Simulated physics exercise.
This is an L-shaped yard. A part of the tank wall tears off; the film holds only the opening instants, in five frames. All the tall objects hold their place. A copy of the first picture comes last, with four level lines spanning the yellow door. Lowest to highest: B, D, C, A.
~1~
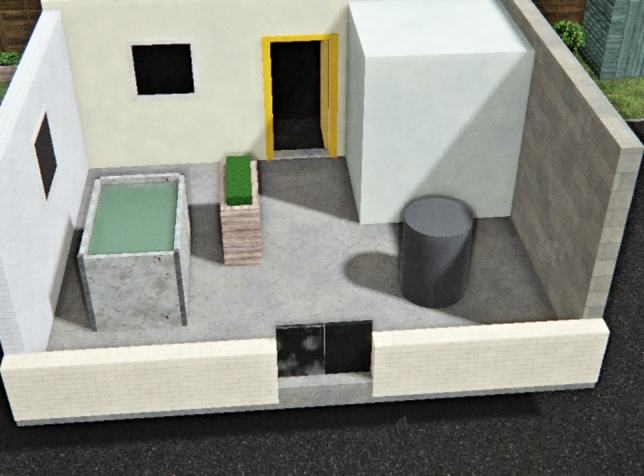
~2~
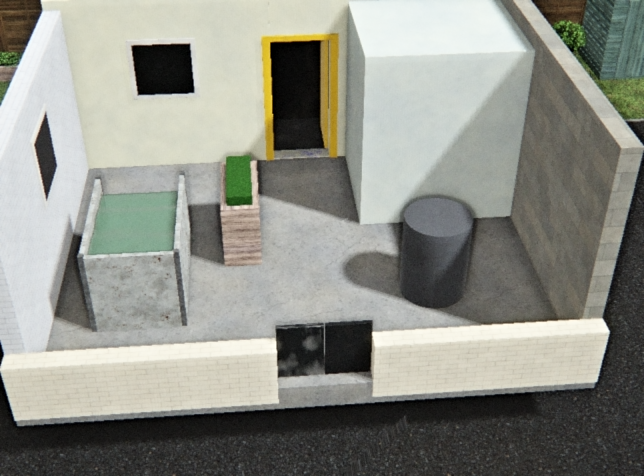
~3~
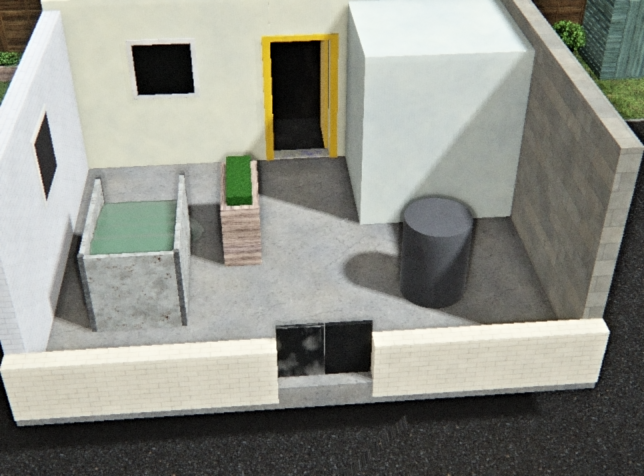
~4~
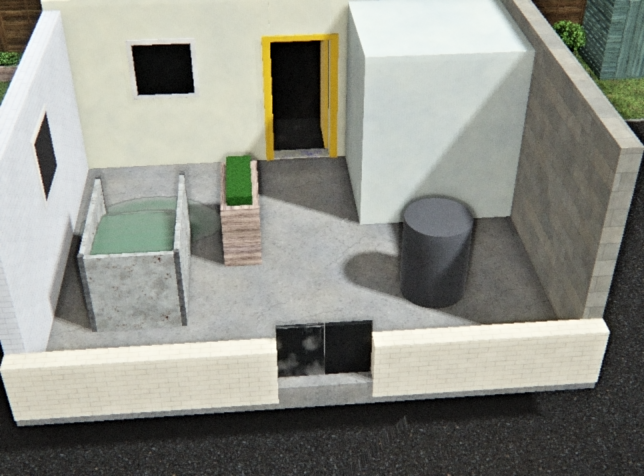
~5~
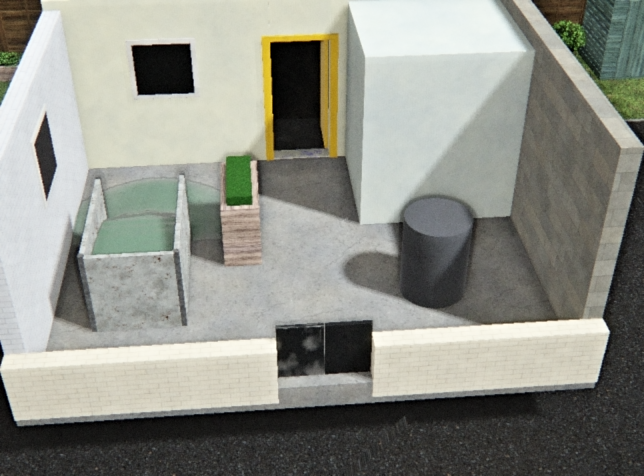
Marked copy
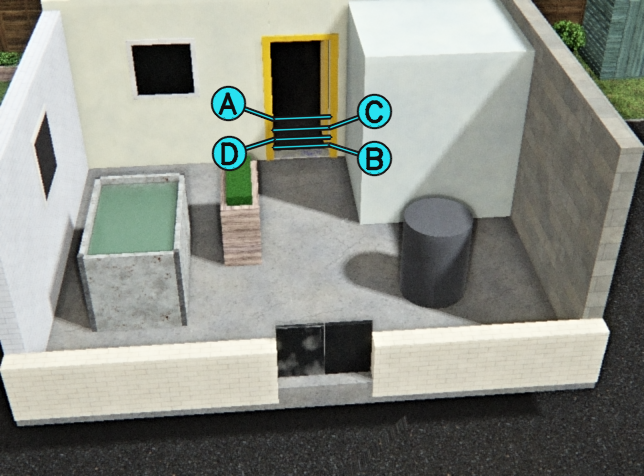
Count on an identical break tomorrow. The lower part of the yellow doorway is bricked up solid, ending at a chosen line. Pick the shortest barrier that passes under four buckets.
The limit is B.
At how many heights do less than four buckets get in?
All four.
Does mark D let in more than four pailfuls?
No, that is safe.
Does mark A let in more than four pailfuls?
No, that is safe.
On the marked copy, A at (301, 117); B at (302, 146); C at (301, 128); D at (301, 138); from the bottom up B, D, C, A.
With A, nothing gets over.
With B, a bucket or two gets in.
With C, nothing gets over.
With D, nothing gets over.
